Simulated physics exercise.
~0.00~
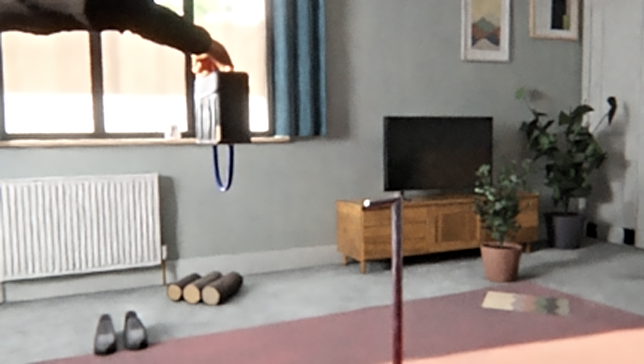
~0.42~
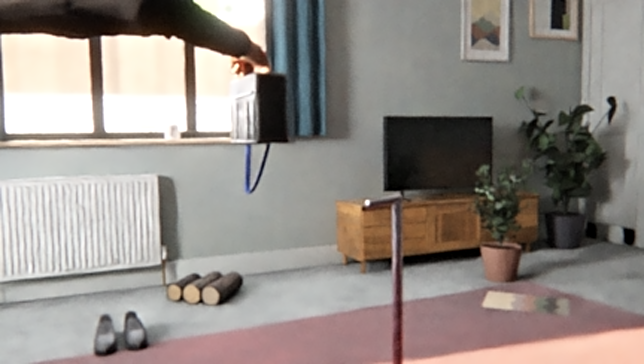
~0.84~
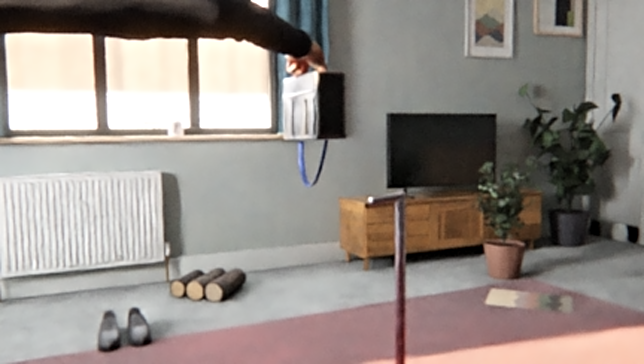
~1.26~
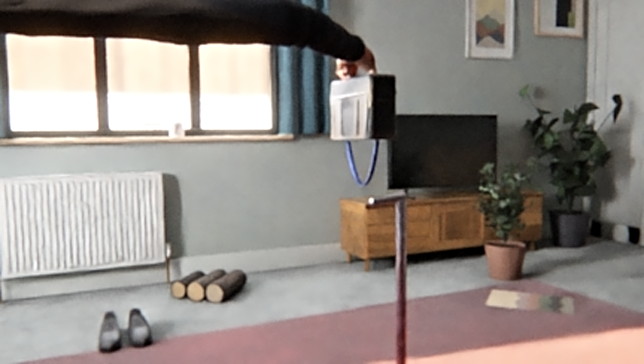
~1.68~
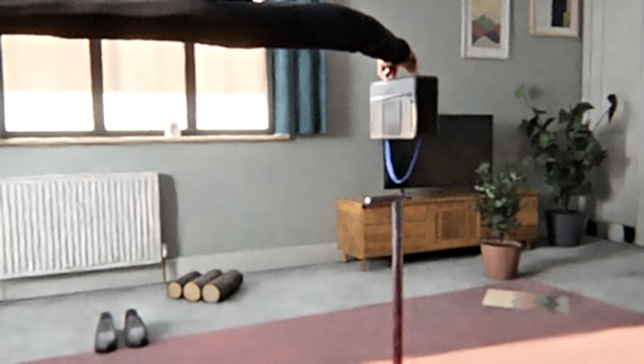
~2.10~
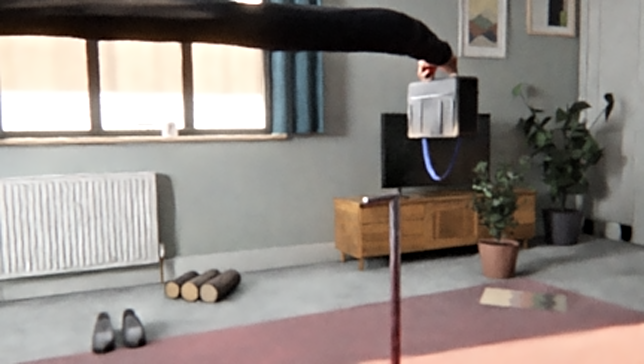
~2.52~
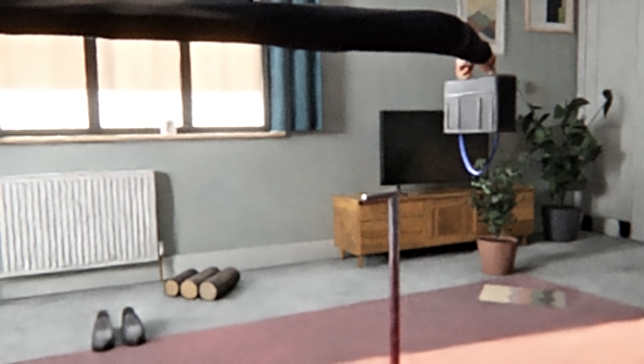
The clip shows a hand carrying a black case with a dangling blue loop rightward across a living room, past a window and television. Staying upright at a steady height, the case passes freely above a post with a sideways hook and ends to its right, still held.
